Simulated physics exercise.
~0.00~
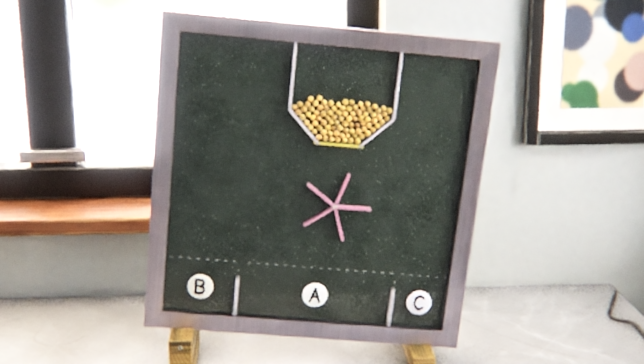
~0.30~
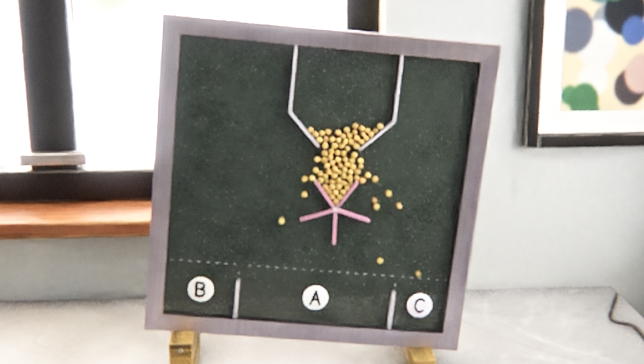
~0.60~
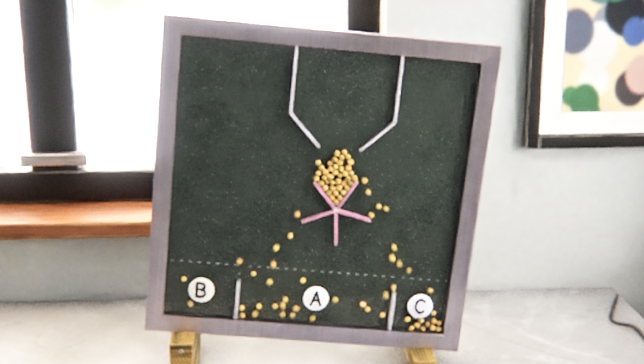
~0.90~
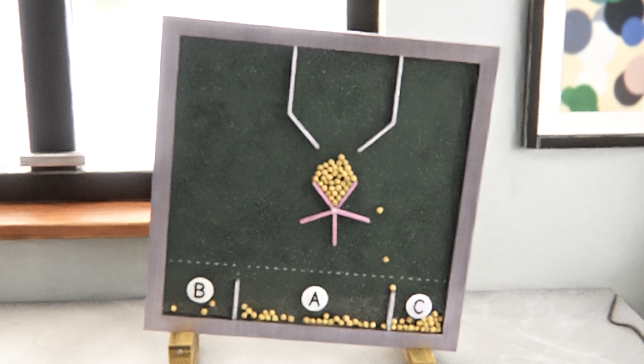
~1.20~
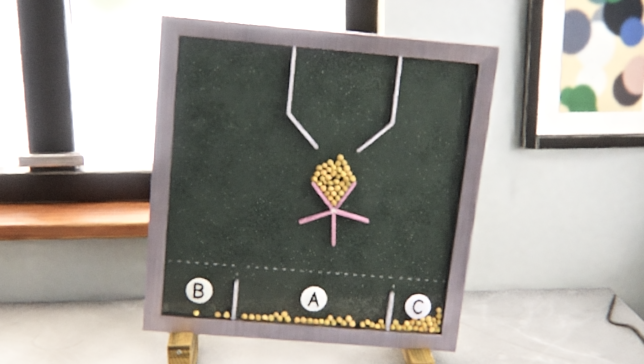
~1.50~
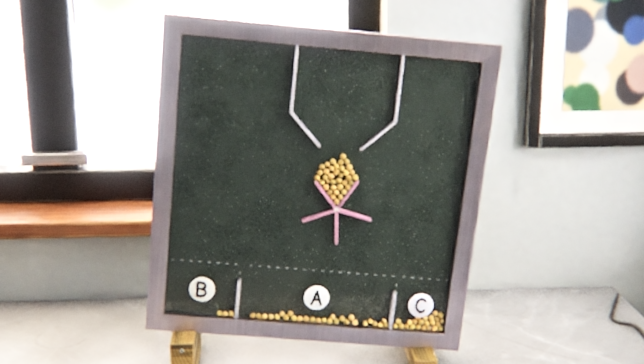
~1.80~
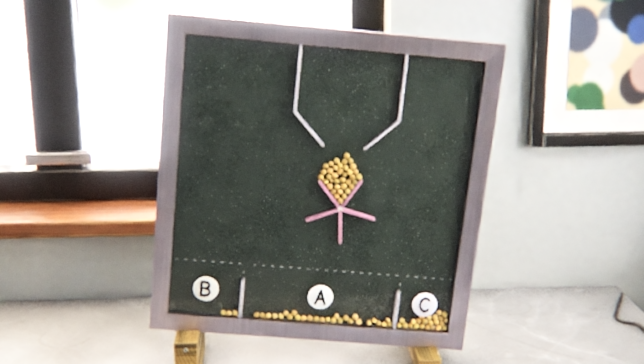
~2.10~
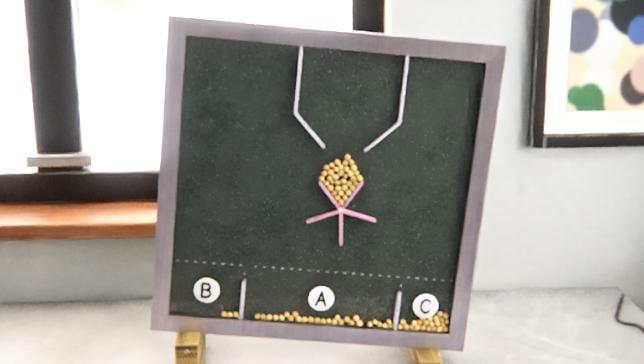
Small golden beads fill a pale-edged hopper at the top of a dark, grey-framed upright board, seen from the front by a slightly swaying camera, with a window to the left and a spotted picture to the right. Below the hopper sits a pink five-armed star, above bins marked B, A and C. The beads pour down onto the star, which turns slightly and catches a heap between its upper arms. Others spill off both sides and scatter into the bins. At the end the heap rests on the star, with many beads in A and C and only a few in B.
